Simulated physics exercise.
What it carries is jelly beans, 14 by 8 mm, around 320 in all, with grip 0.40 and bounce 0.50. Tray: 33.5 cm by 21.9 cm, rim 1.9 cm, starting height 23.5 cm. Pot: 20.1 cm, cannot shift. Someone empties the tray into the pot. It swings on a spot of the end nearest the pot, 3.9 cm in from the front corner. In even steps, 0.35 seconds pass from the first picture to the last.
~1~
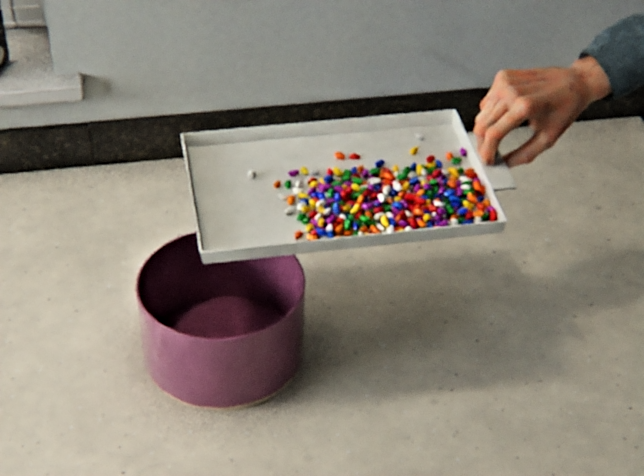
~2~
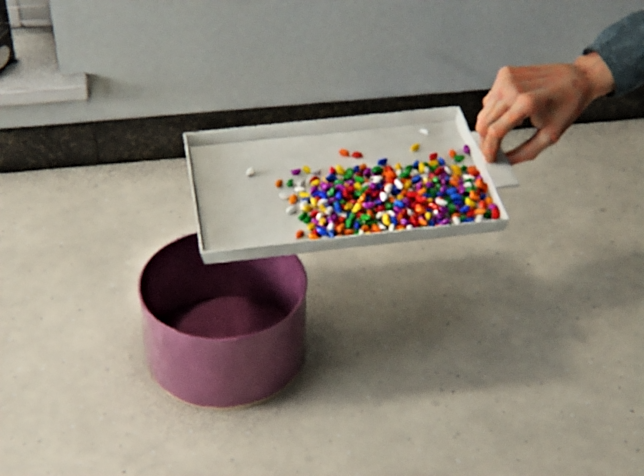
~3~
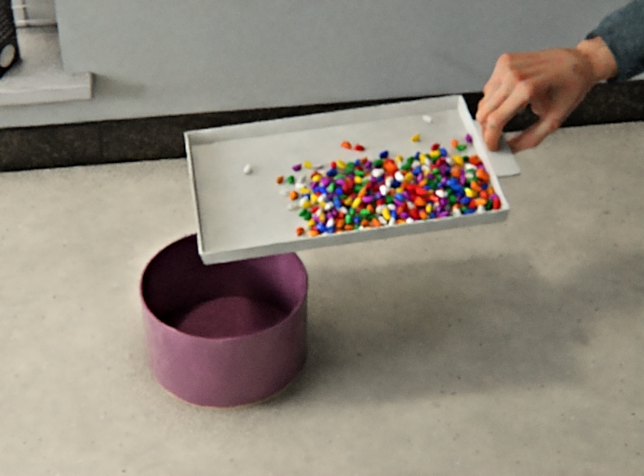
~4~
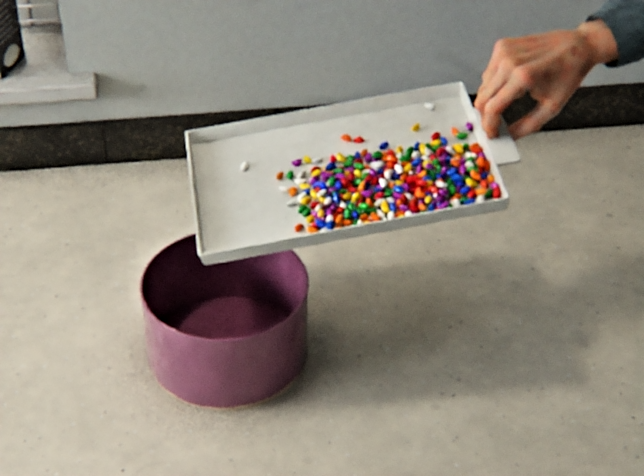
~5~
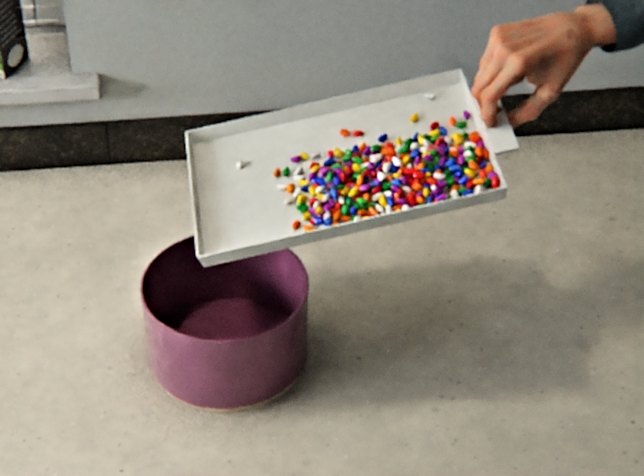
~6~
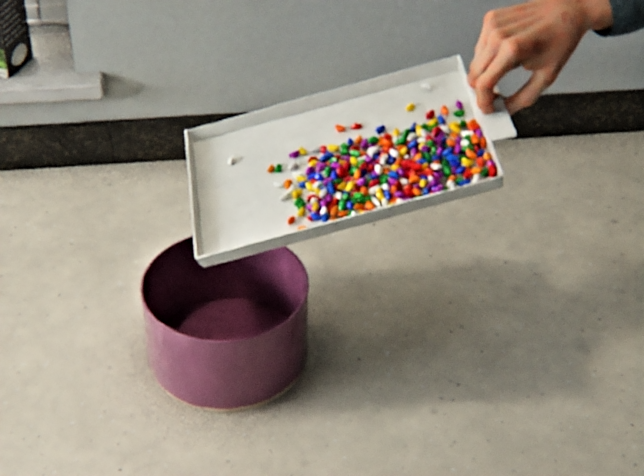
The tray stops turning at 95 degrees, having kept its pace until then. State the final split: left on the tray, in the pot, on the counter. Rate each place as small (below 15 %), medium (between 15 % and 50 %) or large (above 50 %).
Tray - small; pot - medium; counter - large.
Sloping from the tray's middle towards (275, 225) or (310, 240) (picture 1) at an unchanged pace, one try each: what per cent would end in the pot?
First try: Around 5 percent; second try: Around 0 percent.
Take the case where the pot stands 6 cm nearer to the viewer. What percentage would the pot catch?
Share in pot: Approx. 60 %.
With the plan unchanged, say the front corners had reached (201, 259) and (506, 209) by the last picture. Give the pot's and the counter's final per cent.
Pot 0 % / counter 100 %.
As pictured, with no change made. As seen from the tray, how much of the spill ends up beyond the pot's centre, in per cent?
Share: Close to 100 %.
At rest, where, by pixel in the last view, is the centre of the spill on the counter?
At about (114, 422).
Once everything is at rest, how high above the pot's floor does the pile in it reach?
Roughly 1.5 cm up.
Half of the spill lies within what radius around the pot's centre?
Some 20 centimetres.
Then, 0.73 s after the last picture, tilt 53 degrees; the tray holds 80 %, the pot 0 %.
Then, 1.21 s after the last picture, tilt 77 degrees; the tray holds 40 %, the pot 15 %.
Then, 1.77 s after the last picture, tilt 95 degrees; the tray holds 5 %, the pot 25 %.
In the end, tray 0 %, pot 30 %, counter 70 %.
